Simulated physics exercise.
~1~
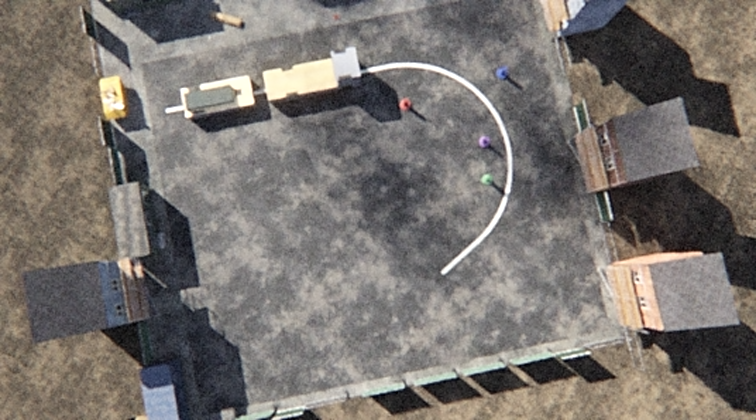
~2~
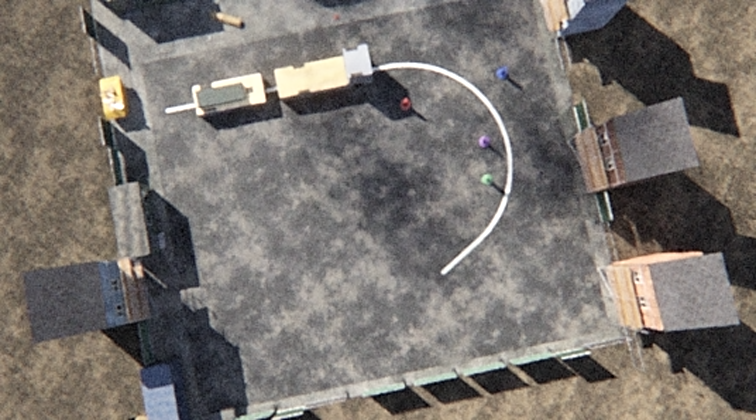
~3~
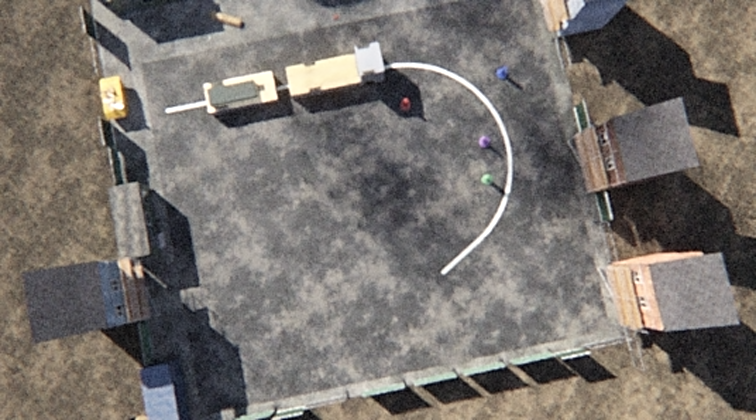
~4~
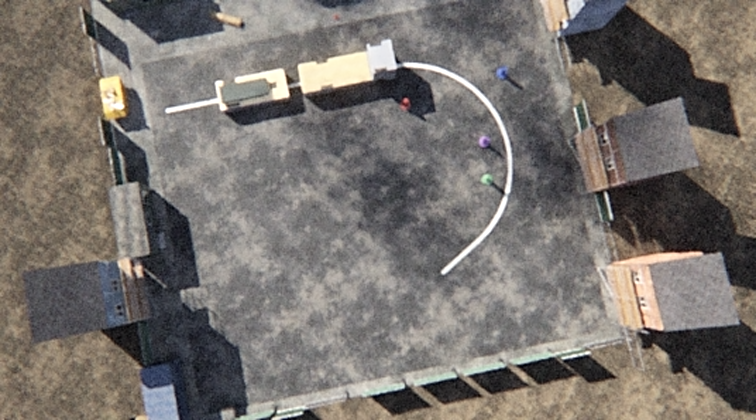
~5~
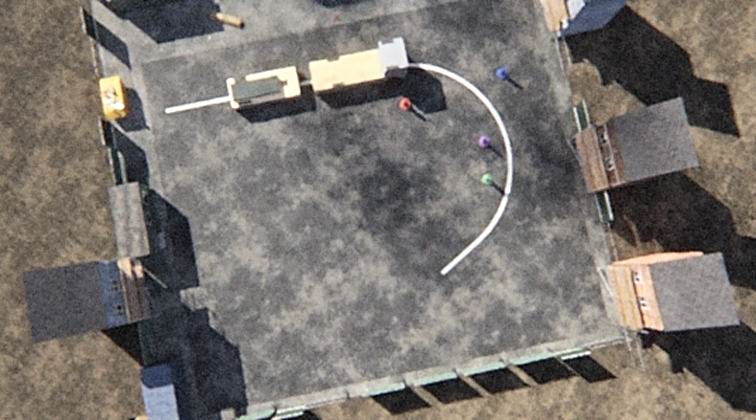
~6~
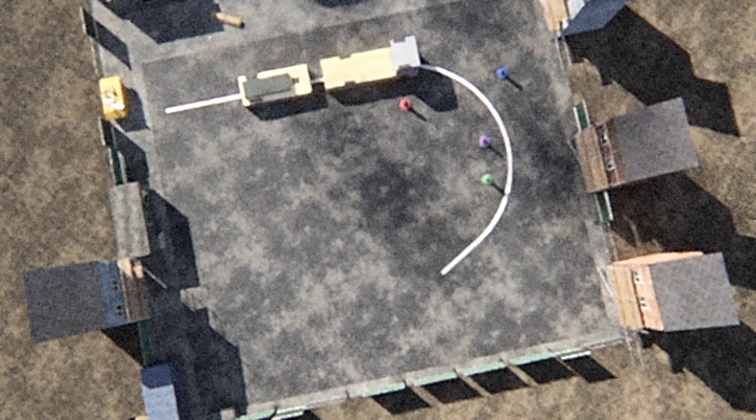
The footage shows, from high above a fenced yard, a yellowish vehicle with a pale front towing one trailer slowly rightward along a white painted line, nearing its curve and passing above a red post, while the other coloured posts stay still.
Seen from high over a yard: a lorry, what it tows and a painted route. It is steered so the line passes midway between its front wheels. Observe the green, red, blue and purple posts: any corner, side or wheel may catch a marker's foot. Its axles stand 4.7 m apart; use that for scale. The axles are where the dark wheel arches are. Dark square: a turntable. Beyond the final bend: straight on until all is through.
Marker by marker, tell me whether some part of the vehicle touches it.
The green one will be caught; the red one will be passed safely; the blue one will be passed safely; the purple one will be caught.
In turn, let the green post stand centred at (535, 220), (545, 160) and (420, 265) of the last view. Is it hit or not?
Results in order - no collision, no collision, collision.
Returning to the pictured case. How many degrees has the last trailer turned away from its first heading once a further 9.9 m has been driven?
The last trailer is now at about 10 degrees to its starting heading.
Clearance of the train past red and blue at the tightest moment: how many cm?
Red keeps 60 to spare, while blue keeps 60.
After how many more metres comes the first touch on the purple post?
12.0 m.
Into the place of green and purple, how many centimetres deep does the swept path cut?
Estimates - green: Some 170; purple: Some 170.
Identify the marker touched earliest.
First: The purple marker.
7.3 m further on, the last axle is at (333, 74) of the last picture, 5 cm off the line; blue has been passed with 55 cm to spare.
12.1 m further on, the last axle is at (381, 71) of the last picture, 60 cm off the line; the lorry has hit purple.
15.8 m further on, the last axle is at (415, 76) of the last picture, 140 cm off the line; red has been passed with 60 cm to spare.
16.3 m further on, the last axle is at (419, 78) of the last picture, 150 cm off the line; the lorry has hit green.
41.0 m further on, the last axle is at (423, 283) of the last picture, 55 cm off the line; 2 of 4 struck in all.
